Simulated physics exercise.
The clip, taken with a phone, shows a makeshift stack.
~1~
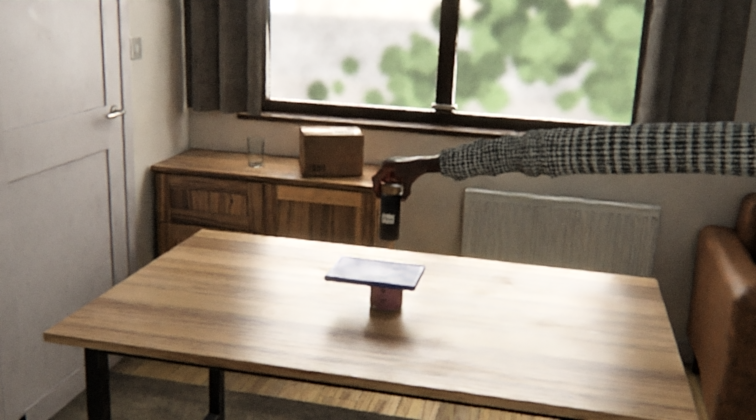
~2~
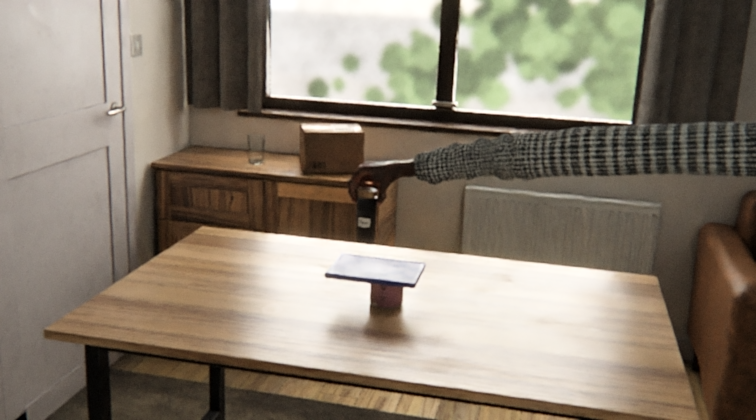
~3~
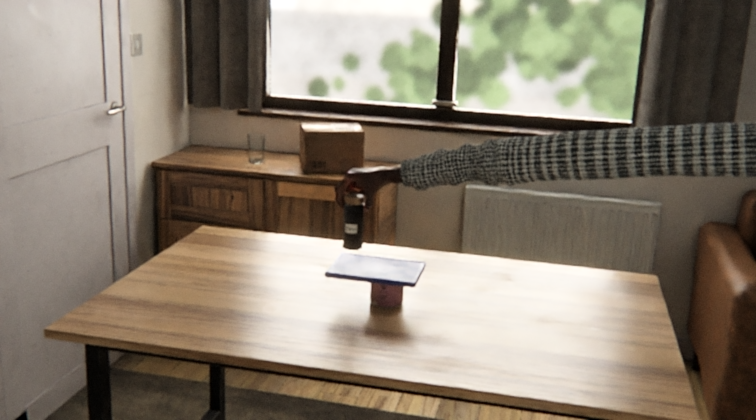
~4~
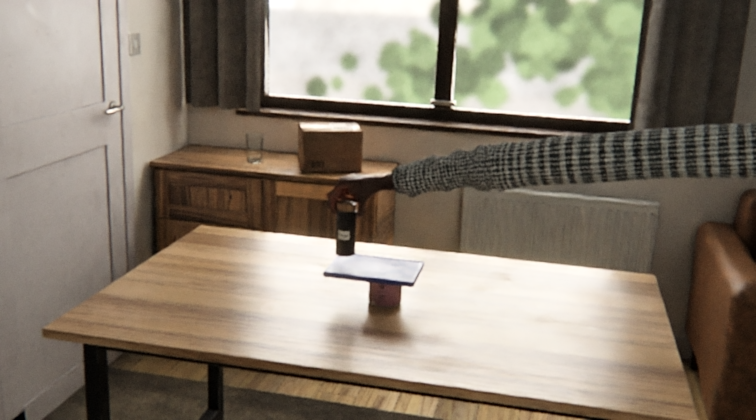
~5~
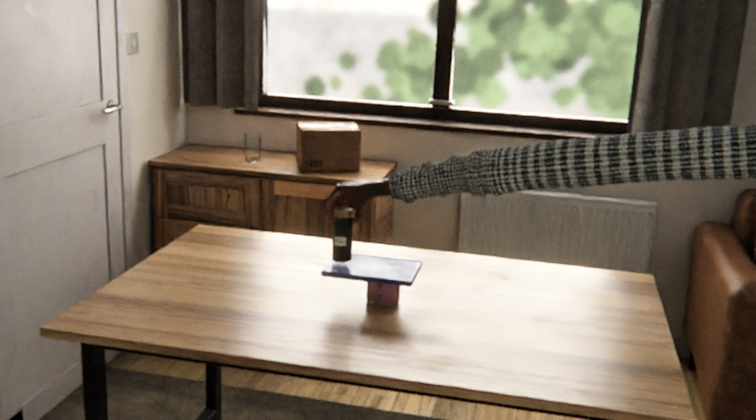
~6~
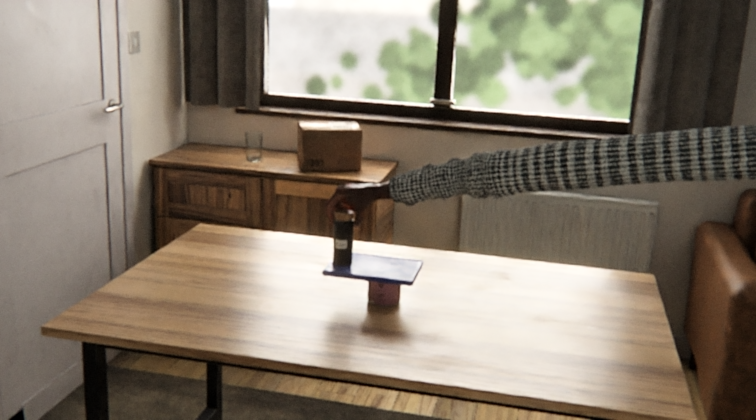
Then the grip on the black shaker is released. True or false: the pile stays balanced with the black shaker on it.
False.
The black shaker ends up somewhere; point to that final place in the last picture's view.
It ends up close to (291, 280).
Then, 0.30 s past the last view, black shaker now fallen; blue lid rocked 50° from its first pose.
Then, 0.40 s past the last view, blue lid rocked 49° from its first pose.
Then, 0.70 s past the last view, blue lid rocked 32° from its first pose.
Finally, fallen, black shaker; moved from the start, blue lid; pink tin still in place. Final places as the last picture's camera would see them, black shaker near (291, 280). The stack gives way.
